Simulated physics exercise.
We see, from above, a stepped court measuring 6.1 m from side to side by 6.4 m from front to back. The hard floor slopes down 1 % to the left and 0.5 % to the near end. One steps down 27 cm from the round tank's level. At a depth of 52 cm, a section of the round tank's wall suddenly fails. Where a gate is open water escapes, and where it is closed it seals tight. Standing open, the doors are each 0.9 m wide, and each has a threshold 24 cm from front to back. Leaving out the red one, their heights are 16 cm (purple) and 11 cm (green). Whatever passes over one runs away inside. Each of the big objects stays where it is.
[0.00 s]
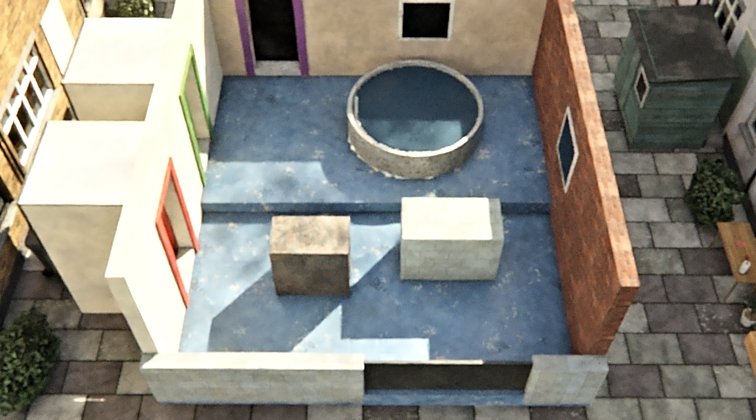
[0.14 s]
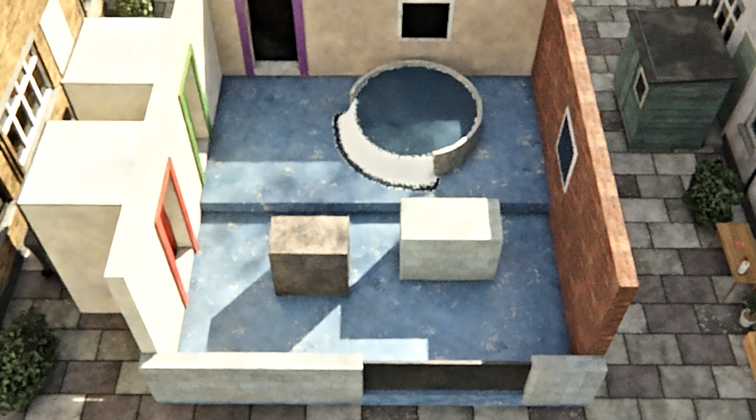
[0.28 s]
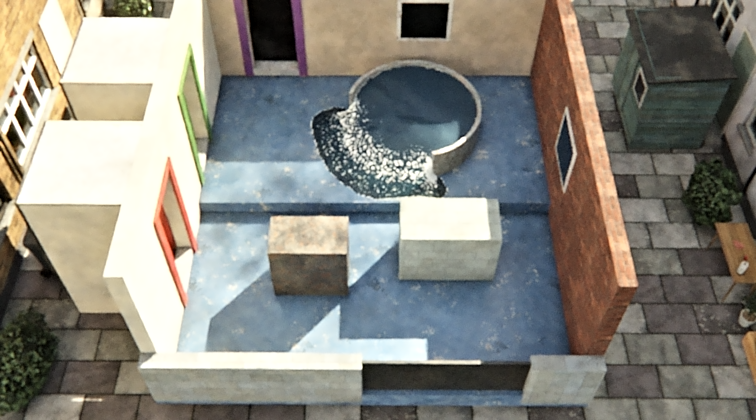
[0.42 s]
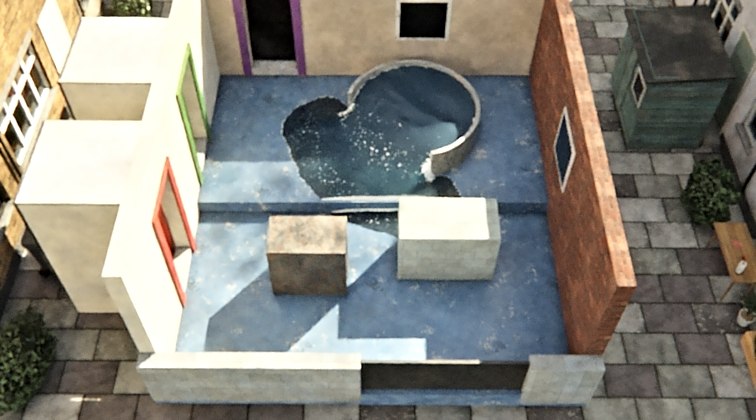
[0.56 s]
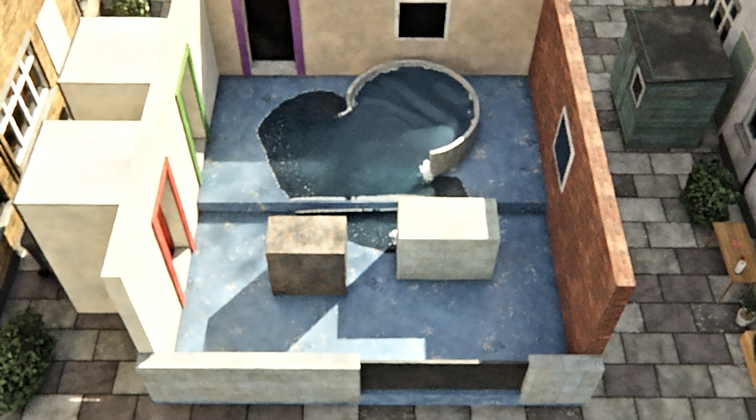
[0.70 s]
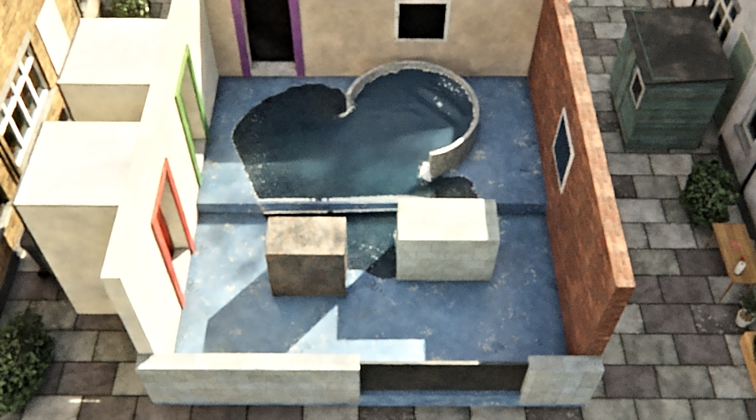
In the video, a section of the round tank's wall breaks open in a blue-floored court, and water pours out, spreading leftward across the upper level and spilling over the step between two blocks onto the lower floor.
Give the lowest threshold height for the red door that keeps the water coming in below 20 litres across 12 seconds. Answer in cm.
I would say about 21 cm.
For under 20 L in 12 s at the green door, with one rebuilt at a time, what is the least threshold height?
At the green door you'd want roughly 15 cm.
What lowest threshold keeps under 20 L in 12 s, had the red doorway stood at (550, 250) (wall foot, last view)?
Minimum: Close to 9.5 cm.
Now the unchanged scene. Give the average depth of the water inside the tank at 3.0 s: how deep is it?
The mean depth is roughly 11 cm.
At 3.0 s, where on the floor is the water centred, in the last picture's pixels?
The water is centred near (313, 217).
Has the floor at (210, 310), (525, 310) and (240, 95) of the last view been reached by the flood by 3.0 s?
Going in order: Swamped, untouched, swamped.
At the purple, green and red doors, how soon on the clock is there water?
Times: Purple 1.1 s, green 0.9 s, red 1.5 s.
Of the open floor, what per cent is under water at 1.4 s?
Some 45 per cent is wet.
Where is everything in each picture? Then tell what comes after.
The first picture shows the round tank at (415, 109) is whole and still, 52 cm deep; the red door at (179, 240) is dry.
In the second picture, the front is at a hidden place, 0.3 m from the gap at (369, 154); 0.5 m2 of floor is wet, 52 cm left at the back.
In the third picture, water pours out at (368, 156) and has run 0.7 m, to (316, 122); about 8 cm deep outside, 52 cm at the back.
In the fourth picture, water pours out at (367, 157) and has run 1.1 m, to (289, 122); about 6 cm deep outside, 52 cm at the back.
In the fifth picture, the front is at (264, 138), 1.6 m from the gap at (366, 157); 5.8 m2 of floor is wet, 52 cm left at the back.
In the sixth picture, water pours out at (366, 158) and has run 2.1 m, to (237, 139); about 4 cm deep outside, 46 cm at the back; 1.8 m in a straight line remain to the red door at (175, 241).
After 1.4 s water covers 45 % of the floor, deepest (24 cm) near (404, 235); it has not reached the red door.
After 3.0 s water covers 60 % of the floor, deepest (34 cm) near (198, 218); 23 cm at the red door, 24 litres in over its 19 cm threshold.
After 12.0 s water covers 80 % of the floor, deepest (16 cm) near (300, 380); 10 cm at the red door, 32 litres in over its 19 cm threshold.
At the red door as built, the water arrived by 1.5 s and peaked near 29 cm at 2.2 s.
Run again over the same 12 s with other heights there, 29 litres in over 19.5 cm, 6 litres over 26.5 cm. The limit of 20 litres is kept from about 21 cm up.
